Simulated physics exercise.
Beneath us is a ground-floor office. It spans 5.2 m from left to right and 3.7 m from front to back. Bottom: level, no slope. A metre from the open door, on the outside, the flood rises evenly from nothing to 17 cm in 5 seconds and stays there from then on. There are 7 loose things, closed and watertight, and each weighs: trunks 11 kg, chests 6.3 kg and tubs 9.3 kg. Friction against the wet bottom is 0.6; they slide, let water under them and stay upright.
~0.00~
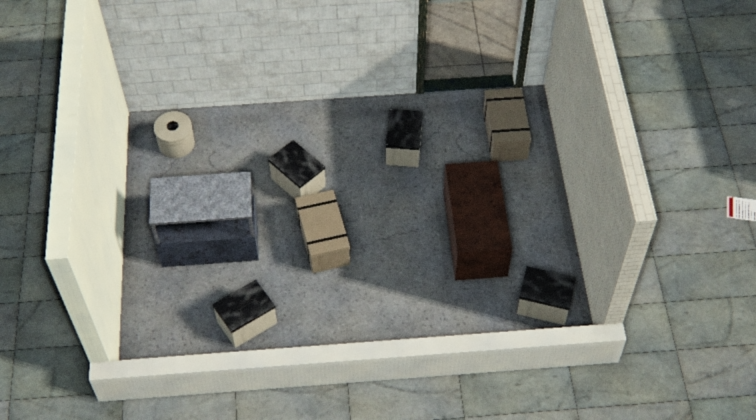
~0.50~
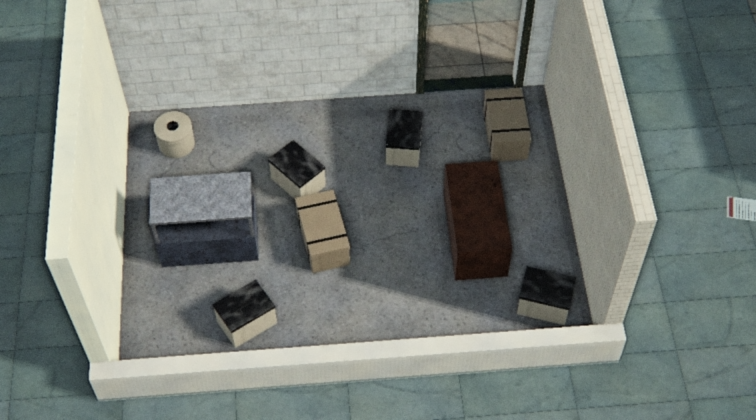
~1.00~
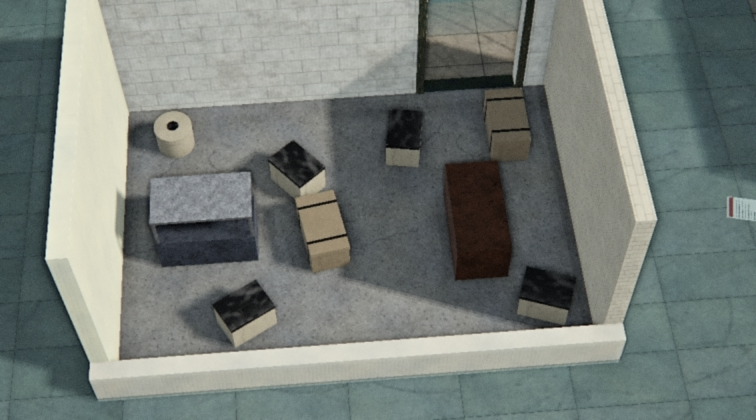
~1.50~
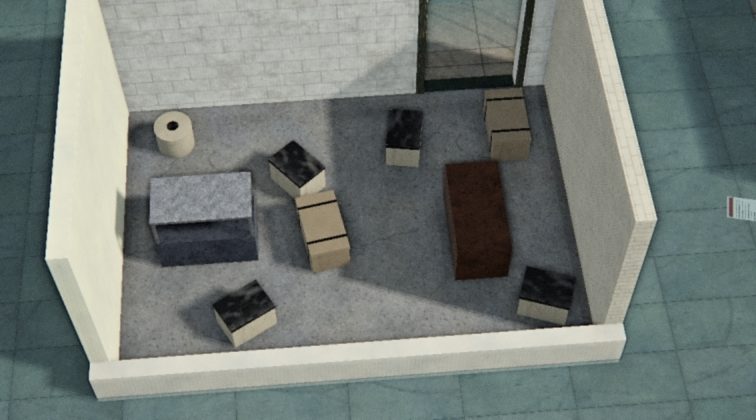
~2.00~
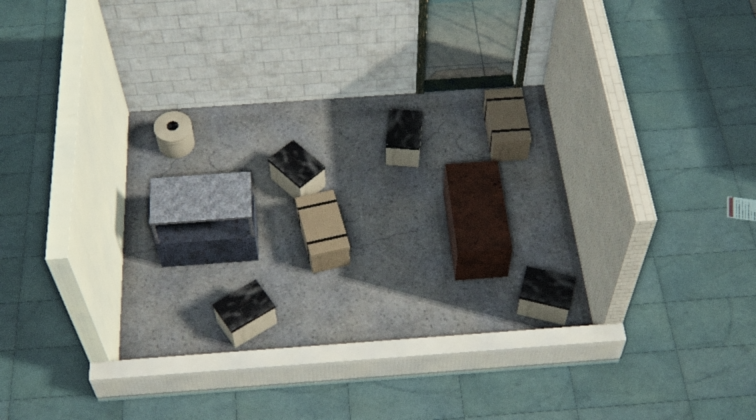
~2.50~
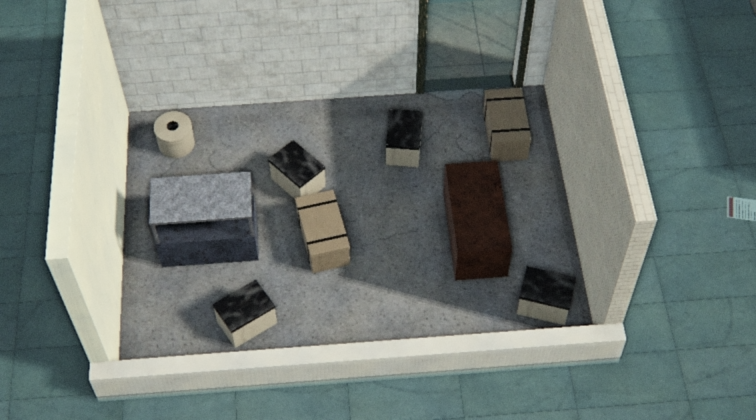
In a walled ground-floor room seen from above, boxes, blocks and a pale cylinder stay still on the grey floor, while the paving outside turns from grey to blue-green and the view through the back doorway changes.
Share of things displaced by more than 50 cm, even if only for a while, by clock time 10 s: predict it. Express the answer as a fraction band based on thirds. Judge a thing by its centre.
The band is one third to two thirds.
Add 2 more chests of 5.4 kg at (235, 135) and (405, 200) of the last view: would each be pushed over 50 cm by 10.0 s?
Taking them in order, the first is within that distance and the second is beyond that distance.
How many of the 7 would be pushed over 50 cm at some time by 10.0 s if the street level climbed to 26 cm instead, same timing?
The count would be 5.
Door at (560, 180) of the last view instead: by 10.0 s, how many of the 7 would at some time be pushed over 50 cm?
The answer then is 4.
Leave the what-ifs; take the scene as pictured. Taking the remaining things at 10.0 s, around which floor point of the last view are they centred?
Close to (318, 237).
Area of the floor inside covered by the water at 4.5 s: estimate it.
My estimate is roughly 3.0 m2.
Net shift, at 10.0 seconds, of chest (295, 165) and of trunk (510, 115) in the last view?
They sit 0 cm and 250 cm away, in the order given.
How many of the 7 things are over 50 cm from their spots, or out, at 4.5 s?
I make it 0.
After 3.5 s 0 of 7 are over 50 cm from their spots; 0 afloat.
After 4.5 s 0 of 7 are over 50 cm from their spots; 0 afloat.
After 7.0 s 1 of 7 are over 50 cm from their spots; 1 afloat.
After 10.0 s 4 of 7 are over 50 cm from their spots, and 4 have been at some point; 1 afloat.
